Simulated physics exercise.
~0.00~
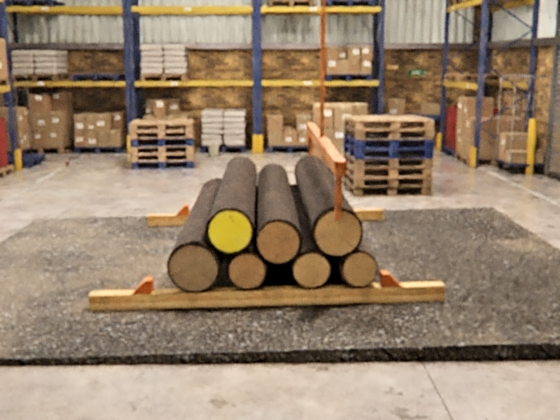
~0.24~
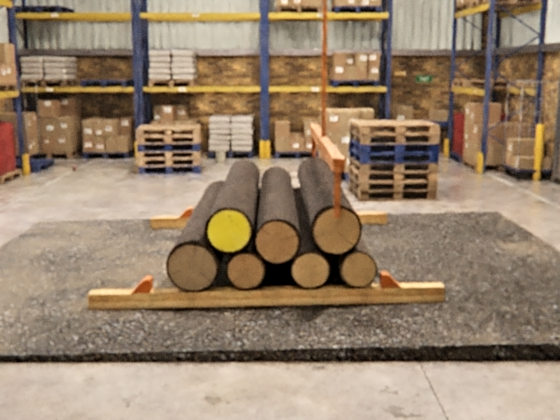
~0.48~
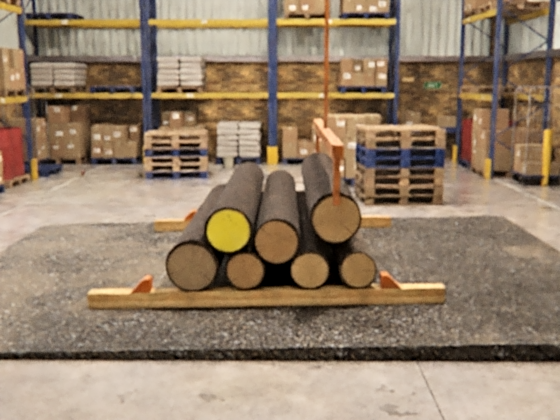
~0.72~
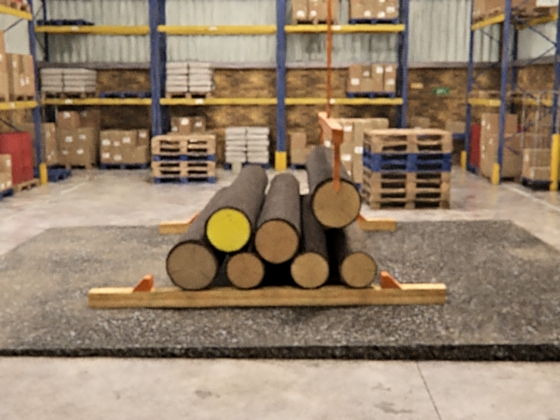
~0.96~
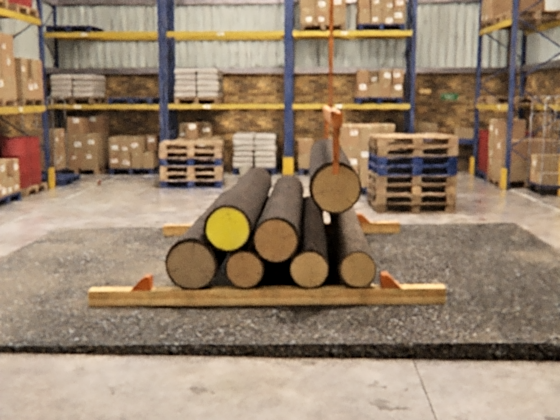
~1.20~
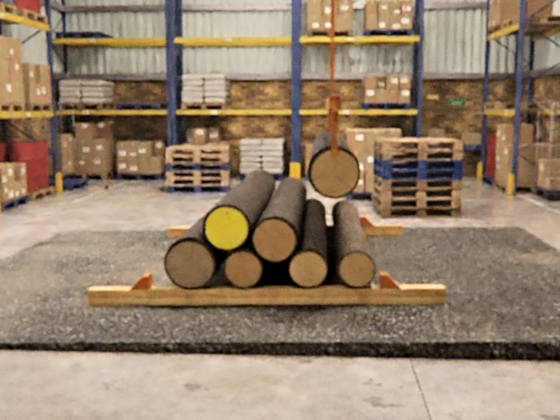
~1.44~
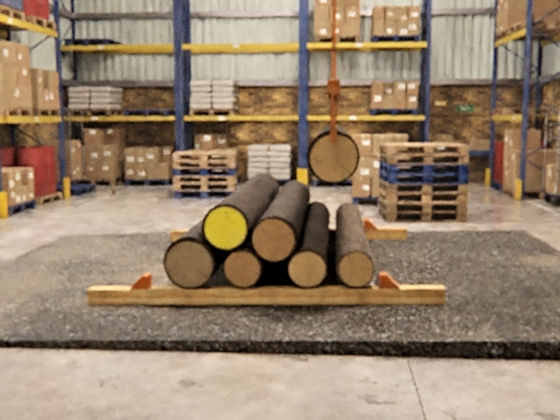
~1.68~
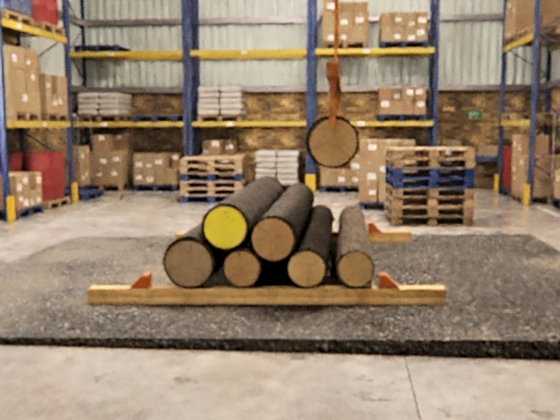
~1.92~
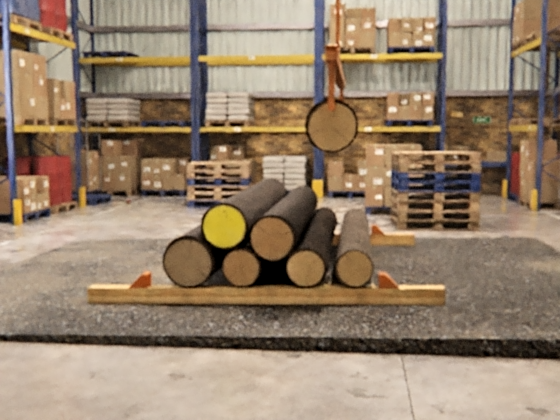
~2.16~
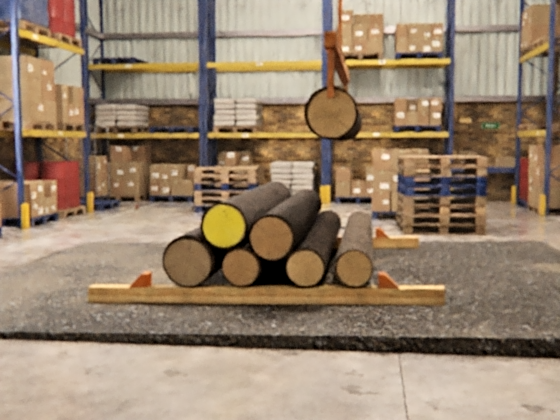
A log with a bright yellow end face sits at the upper left of a small stack of dark-barked logs with tan ends, seen from the front in a warehouse. The stack rests on wooden beams with orange chocks, on a grey gravel pad, with blue and yellow racking, boxes and pallets behind. An orange lifting beam hangs over the upper right log. It raises that log straight up, out of the stack and clear of it, while the view drifts slightly sideways. The yellow log and the others stay put, and the lifted log ends hanging high above them.
